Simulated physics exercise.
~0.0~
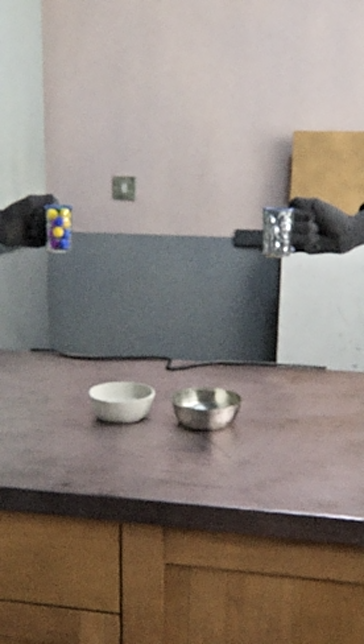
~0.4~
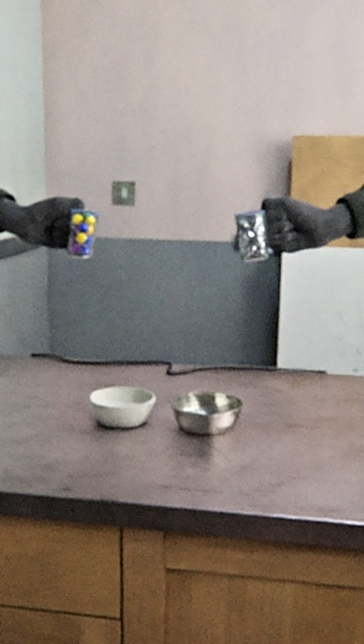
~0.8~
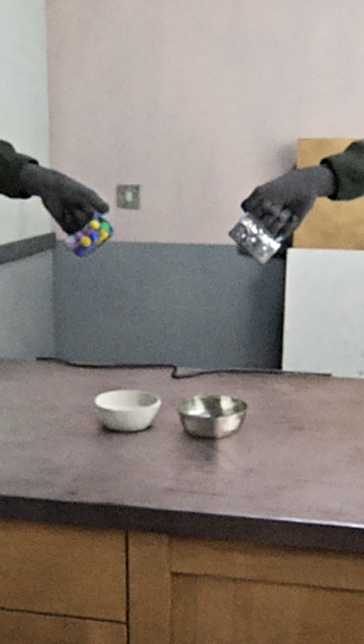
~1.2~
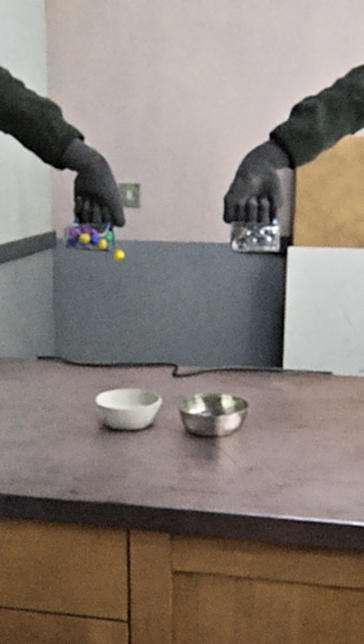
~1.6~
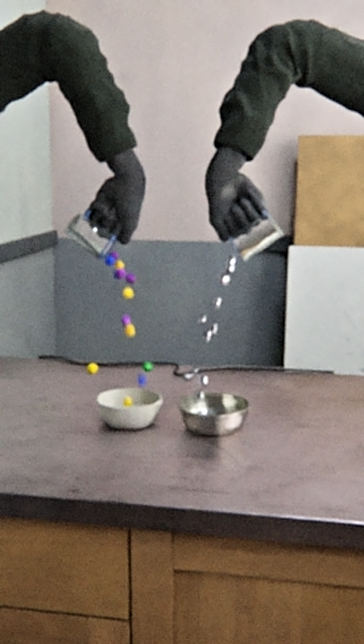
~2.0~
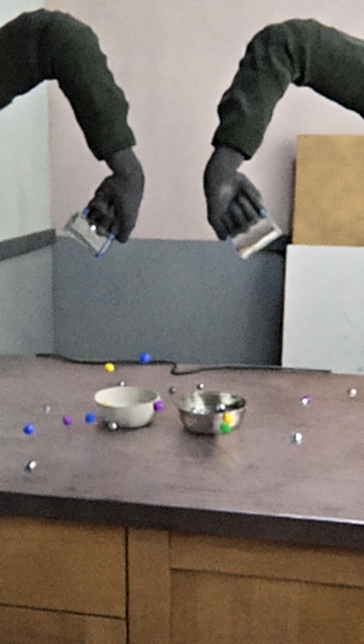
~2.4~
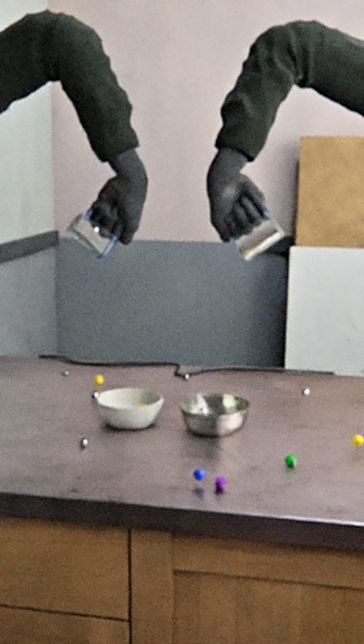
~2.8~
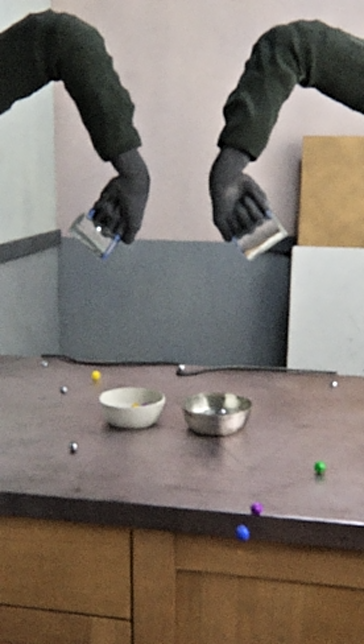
The clip opens on two dark-gloved hands holding small clear cups high above a counter, the left filled with colourful beads and the right with silvery ones. Below sit a white bowl and a metal bowl. The hands move inward and tip the cups until both are upside down. Beads stream down towards the bowls, then bounce and scatter widely across the counter. Several roll away, with a green, a purple and a blue one heading towards the front right. At the end, some beads rest in each bowl, but many from both cups have ended up outside.
